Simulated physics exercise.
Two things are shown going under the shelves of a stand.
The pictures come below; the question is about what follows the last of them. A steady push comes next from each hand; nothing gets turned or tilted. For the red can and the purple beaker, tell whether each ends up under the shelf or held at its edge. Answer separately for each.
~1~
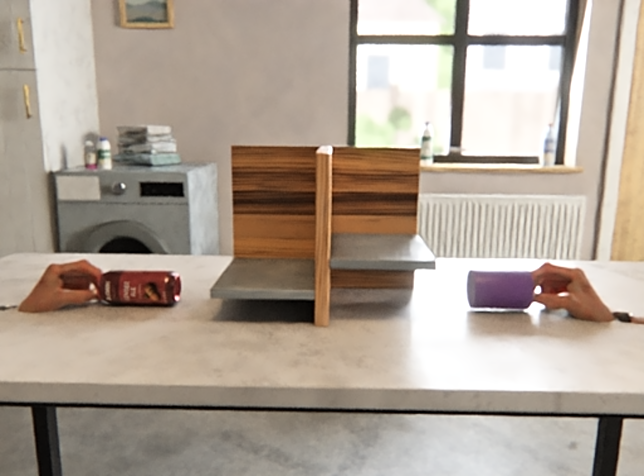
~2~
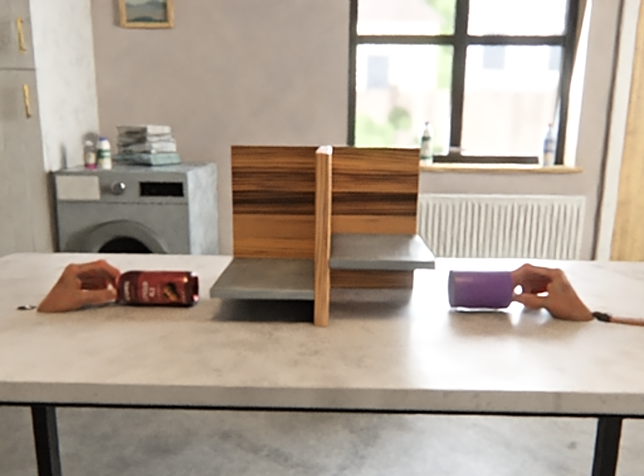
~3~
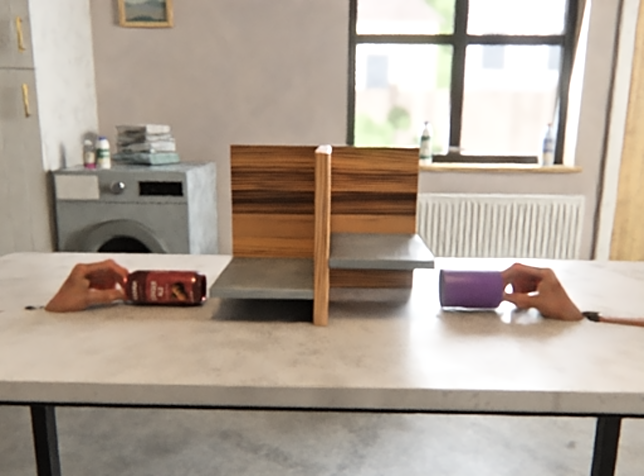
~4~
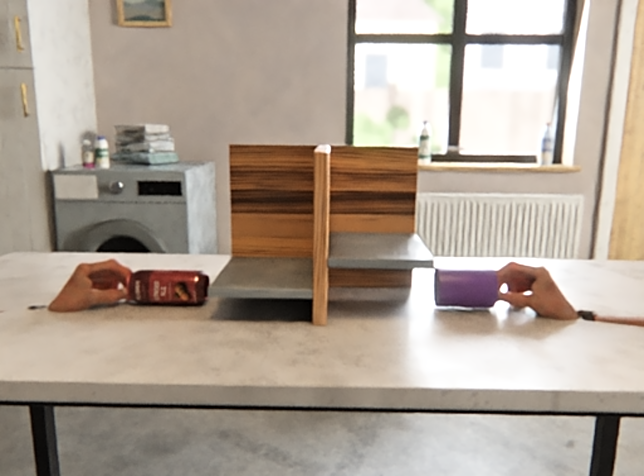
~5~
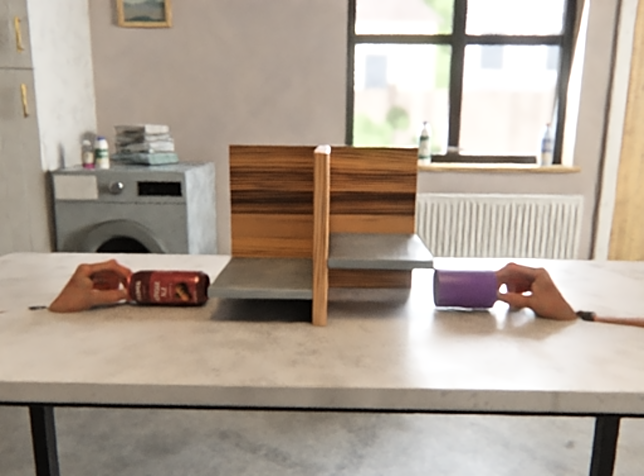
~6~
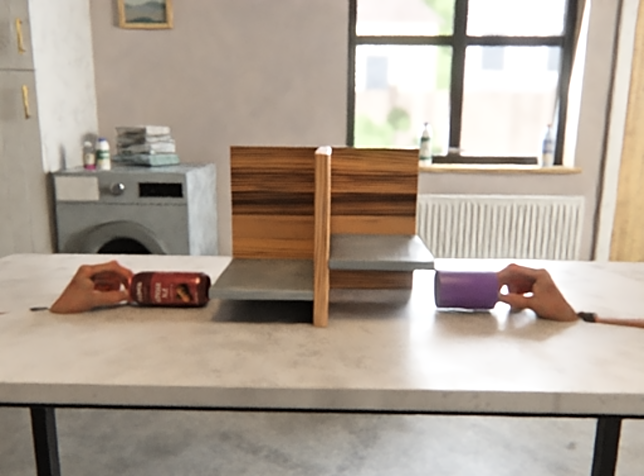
My guess is the red can can't get under; my guess is the purple beaker gets under fine.
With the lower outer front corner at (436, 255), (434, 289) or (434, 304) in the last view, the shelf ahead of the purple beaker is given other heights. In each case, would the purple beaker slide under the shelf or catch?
In the order given it passes, it won't pass and it won't pass.
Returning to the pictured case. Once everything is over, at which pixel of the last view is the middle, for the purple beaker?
End position, centre: Approx. (390, 288).
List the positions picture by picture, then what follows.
In the first picture, hands sliding the things forward; red can (140, 287); purple beaker (498, 289); shelf (324, 229).
In the second picture, hands sliding the things forward; purple beaker (479, 289); shelf (323, 229).
In the third picture, hands sliding the things forward; red can (167, 287); shelf (323, 228).
In the fourth picture, hands sliding the things forward; purple beaker (464, 288); shelf (322, 228).
In the fifth picture, hands sliding the things forward; red can (170, 287); shelf (322, 228).
In the sixth picture, hands sliding the things forward; red can (171, 288); purple beaker (464, 289); shelf (323, 230).
Then, 0.24 s later than the last frame, red can sliding up to the opening near (181, 289); purple beaker sliding up to the opening near (454, 289).
Then, 0.44 s later than the last frame, red can stopped at the opening near (184, 288); purple beaker part of the way in near (426, 289).
Then, 0.62 s later than the last frame, red can stopped at the opening near (184, 288); purple beaker part of the way in near (401, 288).
When it is over, the red can stops at the shelf, near (184, 288); the purple beaker goes under, near (390, 288).
